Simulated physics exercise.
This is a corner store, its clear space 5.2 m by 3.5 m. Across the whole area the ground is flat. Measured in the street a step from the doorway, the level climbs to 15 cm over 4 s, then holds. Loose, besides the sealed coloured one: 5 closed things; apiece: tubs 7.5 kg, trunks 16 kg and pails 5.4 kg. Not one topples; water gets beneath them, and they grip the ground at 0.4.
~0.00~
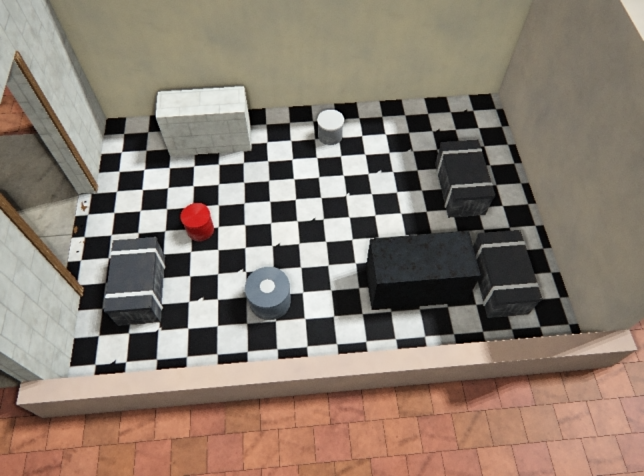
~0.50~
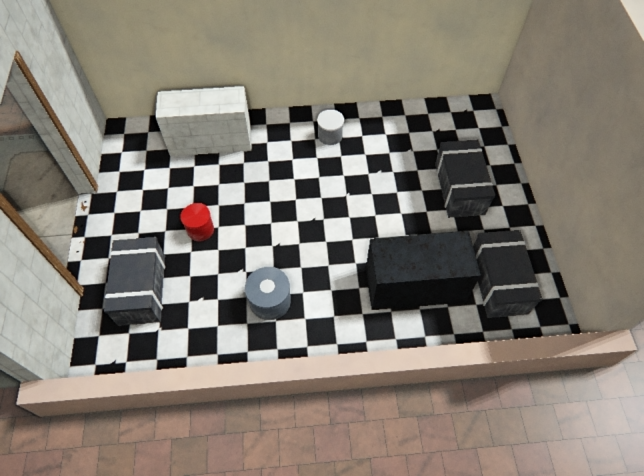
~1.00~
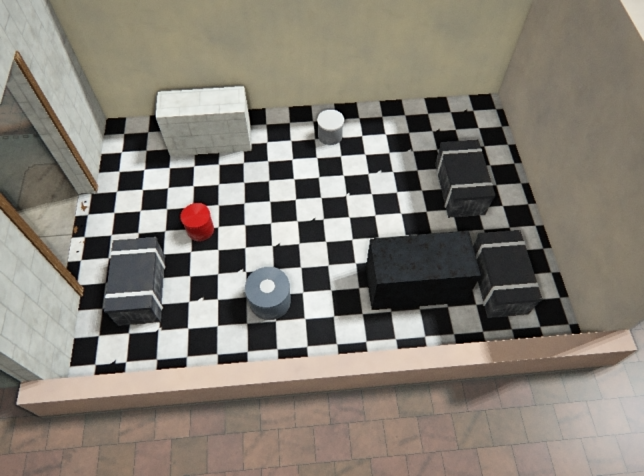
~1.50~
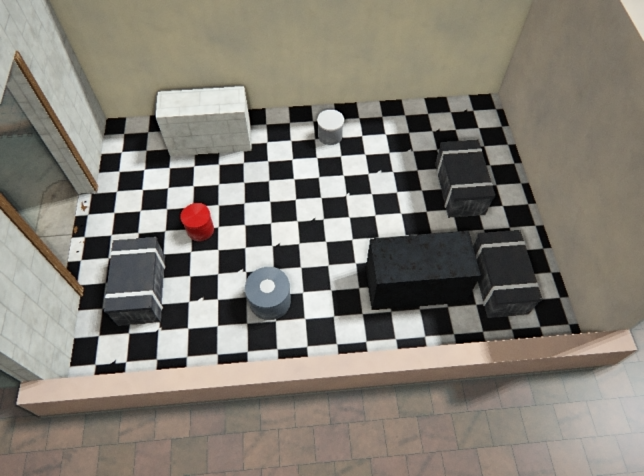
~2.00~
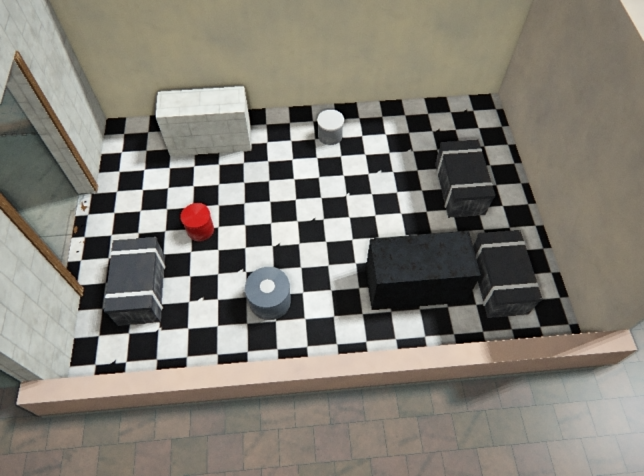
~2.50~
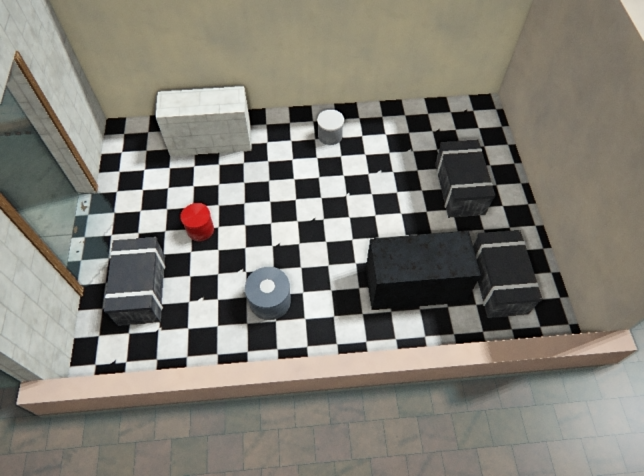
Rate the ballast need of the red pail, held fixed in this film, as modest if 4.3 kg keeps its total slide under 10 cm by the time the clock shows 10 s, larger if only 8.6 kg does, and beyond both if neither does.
Ballast need: Beyond both.
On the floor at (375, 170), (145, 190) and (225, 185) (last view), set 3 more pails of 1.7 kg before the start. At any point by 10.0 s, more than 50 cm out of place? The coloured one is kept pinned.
Above the mark, above the mark, above the mark.
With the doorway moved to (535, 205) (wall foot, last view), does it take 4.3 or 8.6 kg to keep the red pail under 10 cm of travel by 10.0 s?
Under that change the large mass is required.
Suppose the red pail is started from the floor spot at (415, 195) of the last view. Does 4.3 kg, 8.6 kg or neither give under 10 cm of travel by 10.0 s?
Here only the heavier suffices.
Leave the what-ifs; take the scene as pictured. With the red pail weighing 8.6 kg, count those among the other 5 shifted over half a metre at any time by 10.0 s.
The number is 2.
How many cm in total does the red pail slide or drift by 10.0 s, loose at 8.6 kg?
About 30 cm.
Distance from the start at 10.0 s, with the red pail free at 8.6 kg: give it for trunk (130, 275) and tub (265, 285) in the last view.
Net displacement, in order: 120 cm; 150 cm.
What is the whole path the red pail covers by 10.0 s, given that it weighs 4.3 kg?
About 250 cm altogether.
After 3.5 s the red pail would be 0 cm from its start with 4.3 kg and 0 cm from its start with 8.6 kg; 2 cm of water round it then.
After 4.5 s the red pail would be 36 cm from its start with 4.3 kg and 3 cm from its start with 8.6 kg; 4 cm of water round it then.
After 7.0 s the red pail would be 150 cm from its start with 4.3 kg and 28 cm from its start with 8.6 kg; 4 cm of water round it then.
After 10.0 s the red pail would be 232 cm from its start with 4.3 kg and 28 cm from its start with 8.6 kg; 5 cm of water round it then.
